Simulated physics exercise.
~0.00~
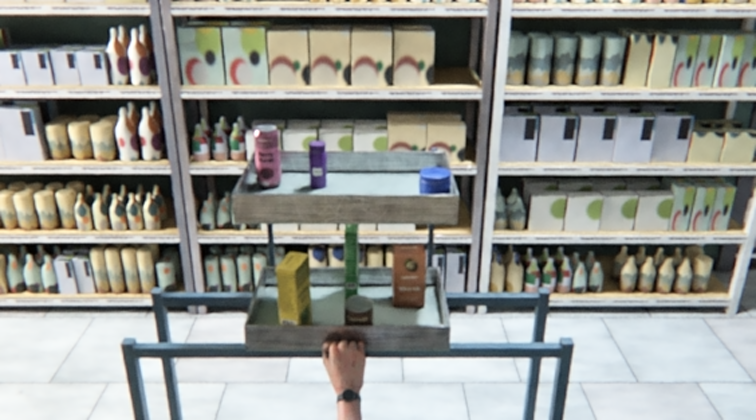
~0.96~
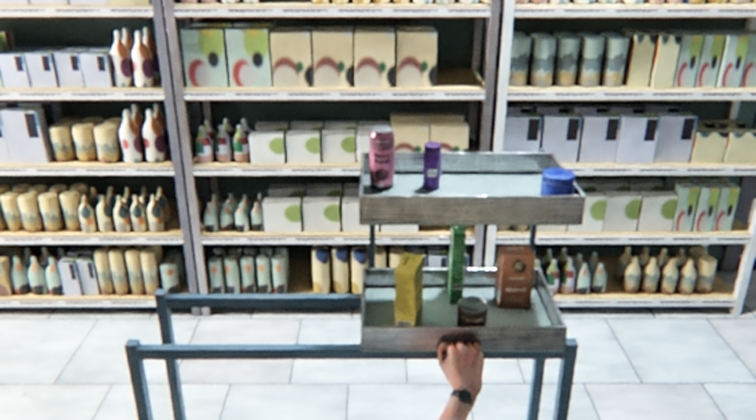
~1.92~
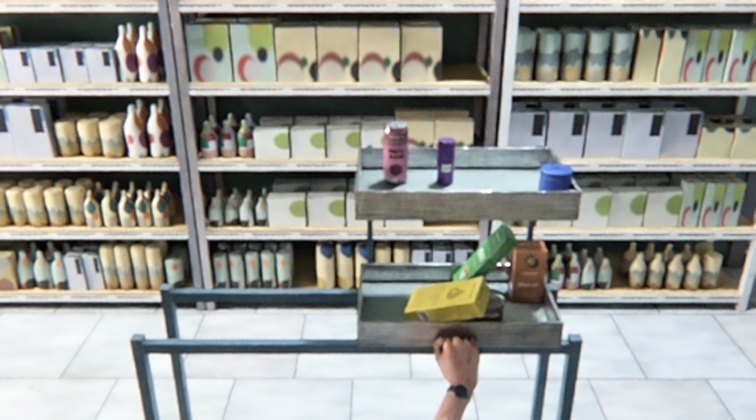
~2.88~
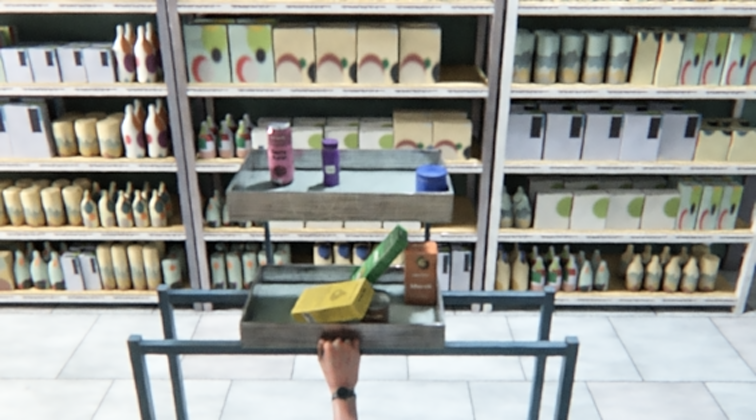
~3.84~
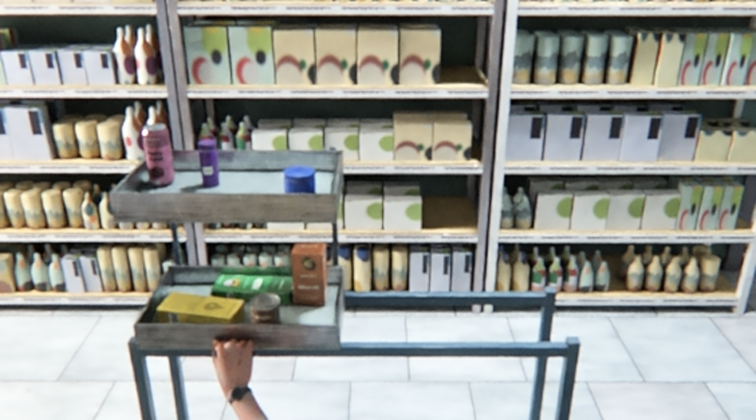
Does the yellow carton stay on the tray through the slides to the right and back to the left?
Yes, the yellow carton stays on the tray. It topples over but ends up lying on its side inside the rail.
